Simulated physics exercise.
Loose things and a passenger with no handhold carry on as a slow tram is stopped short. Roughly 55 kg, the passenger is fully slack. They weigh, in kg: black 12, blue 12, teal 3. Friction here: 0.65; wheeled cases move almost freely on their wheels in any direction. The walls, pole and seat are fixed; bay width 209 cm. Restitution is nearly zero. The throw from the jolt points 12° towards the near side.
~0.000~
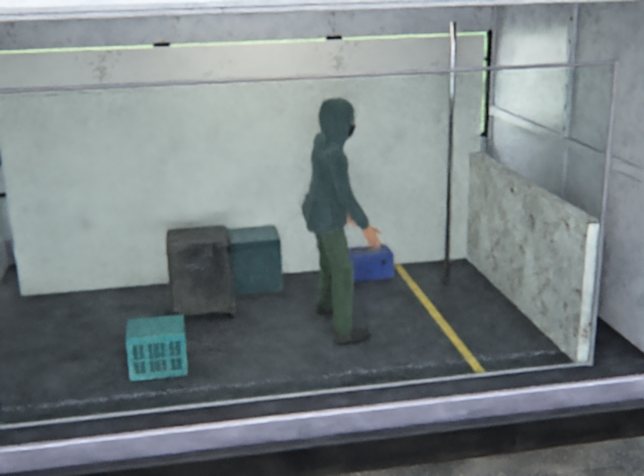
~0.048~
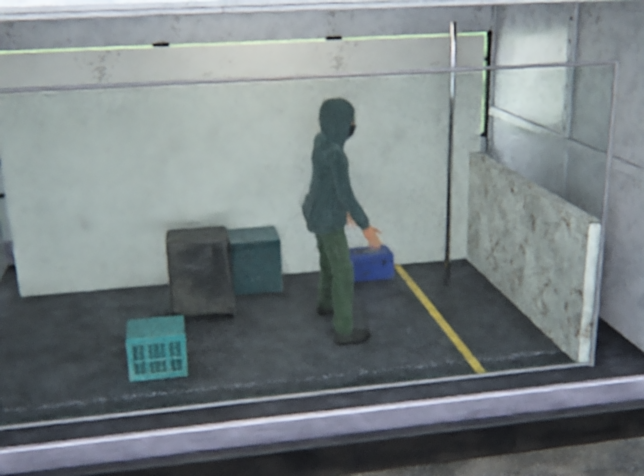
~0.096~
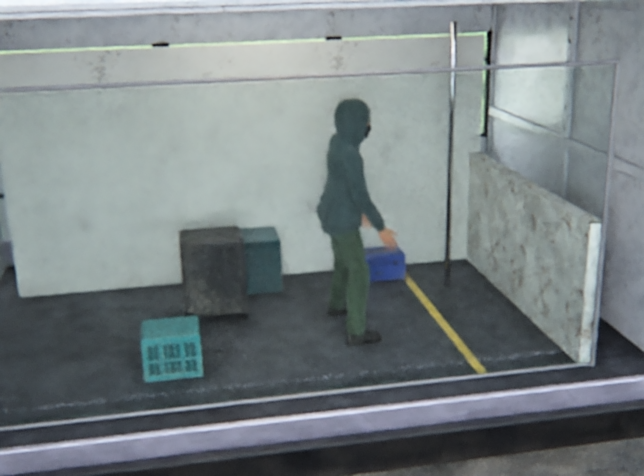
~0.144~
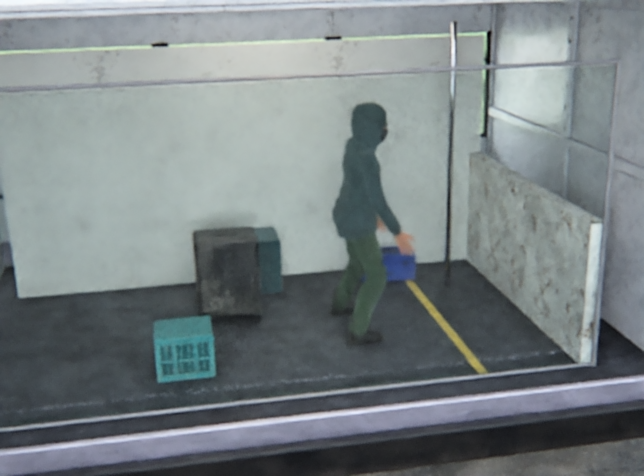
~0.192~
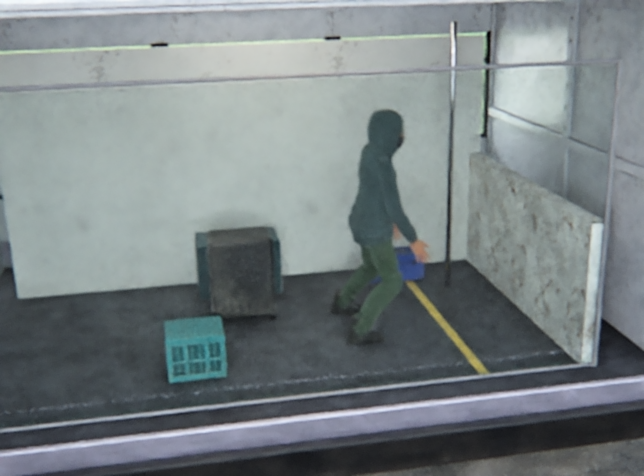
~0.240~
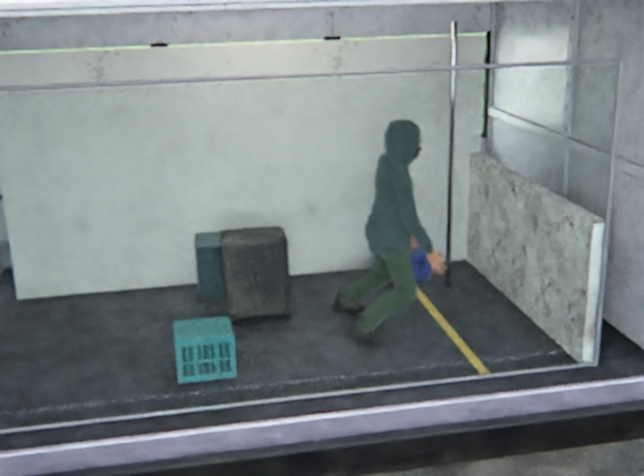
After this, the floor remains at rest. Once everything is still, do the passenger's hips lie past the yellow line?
It is going to go over the line.
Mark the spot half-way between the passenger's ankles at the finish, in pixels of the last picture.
About pixel (407, 302).
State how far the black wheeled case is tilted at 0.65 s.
Tilted roughly 0 degrees.
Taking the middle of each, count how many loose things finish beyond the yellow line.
In all, 1.
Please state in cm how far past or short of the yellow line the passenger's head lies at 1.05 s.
Some 45 cm past it.
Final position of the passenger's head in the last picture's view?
The head ends at about (500, 281).
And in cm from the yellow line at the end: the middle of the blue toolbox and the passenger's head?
Past side for both: Blue toolbox at 0 cm, passenger's head at 50 cm.
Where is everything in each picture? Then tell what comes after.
In the first frame, passenger's hips (325, 212), teal crate (158, 347), blue toolbox (364, 263), yellow line (476, 366).
In the second frame, passenger's hips (325, 213), teal crate (158, 348), blue toolbox (364, 264).
In the third frame, passenger's hips (340, 214), teal crate (172, 348), blue toolbox (376, 264).
In the fourth frame, passenger's hips (356, 218), teal crate (185, 348), blue toolbox (385, 264).
In the fifth frame, passenger's hips (372, 224), teal crate (195, 349), blue toolbox (394, 264).
In the sixth frame, passenger's hips (388, 234), teal crate (204, 349), yellow line (481, 368). Everything loose set off at about 2.2 m/s.
After 0.40 s the passenger's hips are 6 cm short of the yellow line, near (442, 280) in the last picture's view; the teal crate 162 cm short of the yellow line, tilted 0°.
After 0.65 s the passenger's hips are 37 cm past the yellow line, near (510, 325) in the last picture's view.
After 1.05 s the passenger's hips are 36 cm past the yellow line, near (508, 325) in the last picture's view.
When all is still (2.7 s), black wheeled case stops short of the yellow line; blue toolbox crosses the yellow line; teal crate stops short of the yellow line; passenger's hips cross the yellow line; passenger's head crosses the yellow line.
